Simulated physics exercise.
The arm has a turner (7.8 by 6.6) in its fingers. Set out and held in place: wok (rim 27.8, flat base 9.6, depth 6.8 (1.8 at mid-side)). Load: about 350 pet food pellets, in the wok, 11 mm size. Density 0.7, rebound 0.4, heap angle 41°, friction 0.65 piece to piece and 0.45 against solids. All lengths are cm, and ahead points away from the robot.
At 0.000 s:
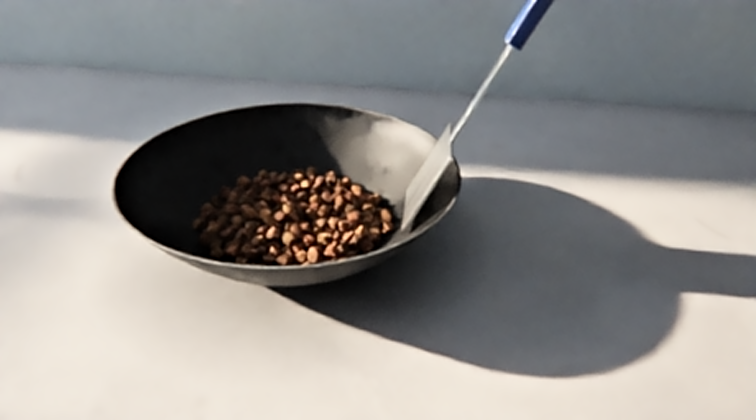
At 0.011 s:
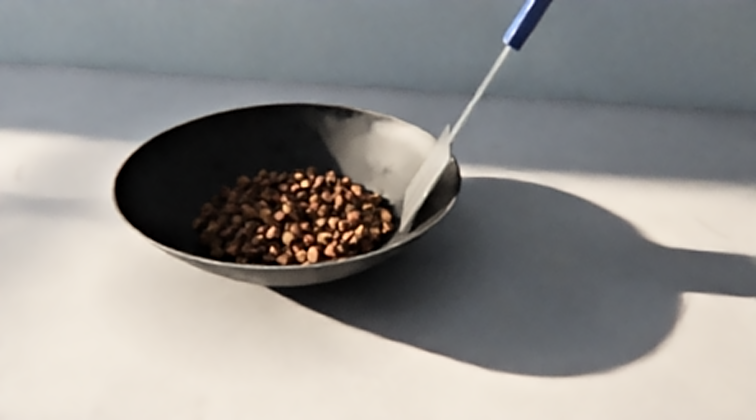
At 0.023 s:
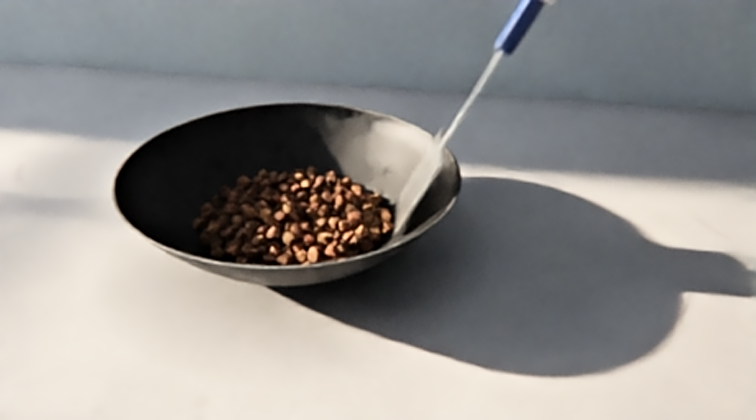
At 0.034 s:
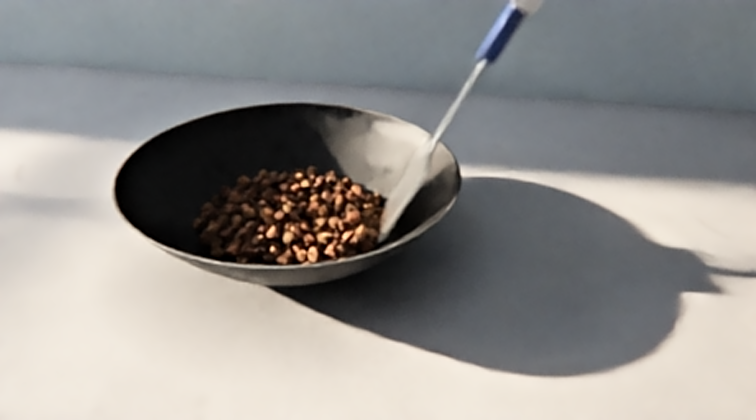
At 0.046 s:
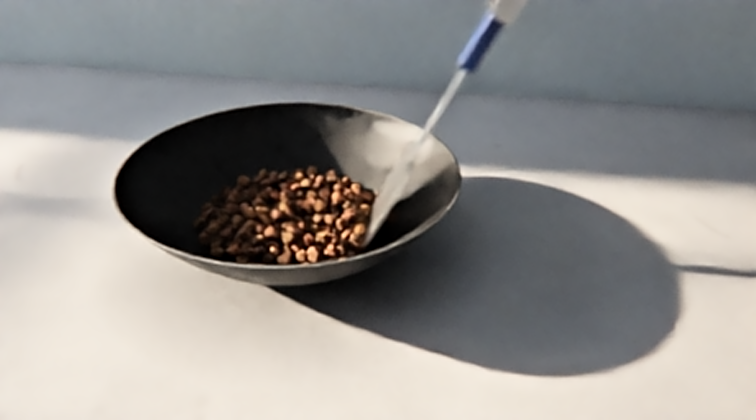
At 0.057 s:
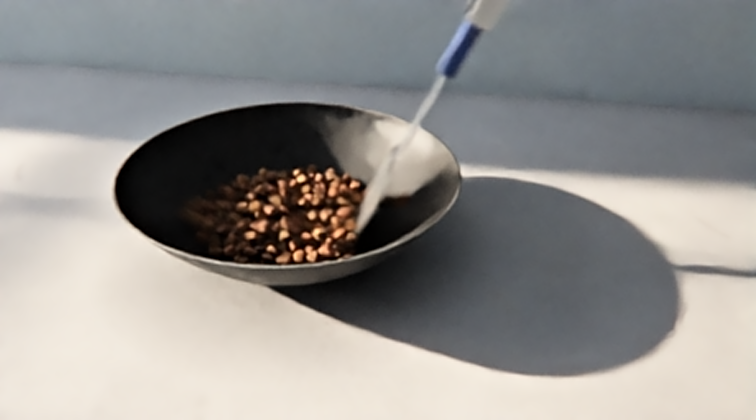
On a pale surface in slanting light, a dark wok holds a heap of small brown pellets, with a blue-handled turner resting at its right side. The turner stays nearly still at first, then slides left against the pellets, pushing the heap's right edge slightly inward while the wok stays put.
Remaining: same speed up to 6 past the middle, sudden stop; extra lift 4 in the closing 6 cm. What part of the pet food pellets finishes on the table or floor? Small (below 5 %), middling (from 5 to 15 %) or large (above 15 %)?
Share on the table or floor: Middling (from 5 to 15 %).
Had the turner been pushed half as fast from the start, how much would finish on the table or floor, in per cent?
In that case some 0 per cent.
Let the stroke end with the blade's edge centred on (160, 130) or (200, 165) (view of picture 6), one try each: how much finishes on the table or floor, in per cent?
Some 45 and 20 per cent.
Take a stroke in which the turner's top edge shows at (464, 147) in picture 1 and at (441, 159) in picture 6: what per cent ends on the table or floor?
About 0 per cent.
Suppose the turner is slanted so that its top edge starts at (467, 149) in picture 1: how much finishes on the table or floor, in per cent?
Some 10 per cent.
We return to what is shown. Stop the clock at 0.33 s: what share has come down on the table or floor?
About 4 per cent.
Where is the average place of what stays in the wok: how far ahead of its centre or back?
Some 5.0 cm ahead.
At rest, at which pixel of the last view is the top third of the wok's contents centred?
At about (194, 188).
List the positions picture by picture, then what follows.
The first frame shows the turner top edge at (452, 139), sloping 65°; upper third of the load around (289, 213), from x 200 to 390, top at y 175; 348 in the wok.
The second frame shows the turner top edge at (450, 140), sloping 65°; upper third of the load around (289, 213), from x 200 to 390, top at y 175.
The third frame shows the turner top edge at (443, 144), sloping 65°; upper third of the load around (289, 213), from x 200 to 390, top at y 175.
The fourth frame shows the turner top edge at (428, 151), sloping 65°; upper third of the load around (288, 212), from x 200 to 385, top at y 175.
The fifth frame shows the turner top edge at (411, 158), sloping 65°; upper third of the load around (289, 213), from x 200 to 390, top at y 175.
The sixth frame shows the turner top edge at (393, 162), sloping 65°; upper third of the load around (283, 206), from x 190 to 405, top at y 170; 348 in the wok.
After 0.08 s, sloping 65°, highest piece 9 above the table; 348 in the wok.
After 0.11 s, sloping 65°, highest piece 12 above the table; 343 in the wok, 5 on the blade or in flight.
After 0.33 s, sloping 65°, highest piece 16 above the table; 320 in the wok, 13 on the table or floor, 15 on the blade or in flight.
After 1.38 s, sloping 65°, highest piece 7 above the table; 320 in the wok, 28 on the table or floor.
In the end, 320 in the wok, 28 on the table or floor. That is 8 % on the table or floor.
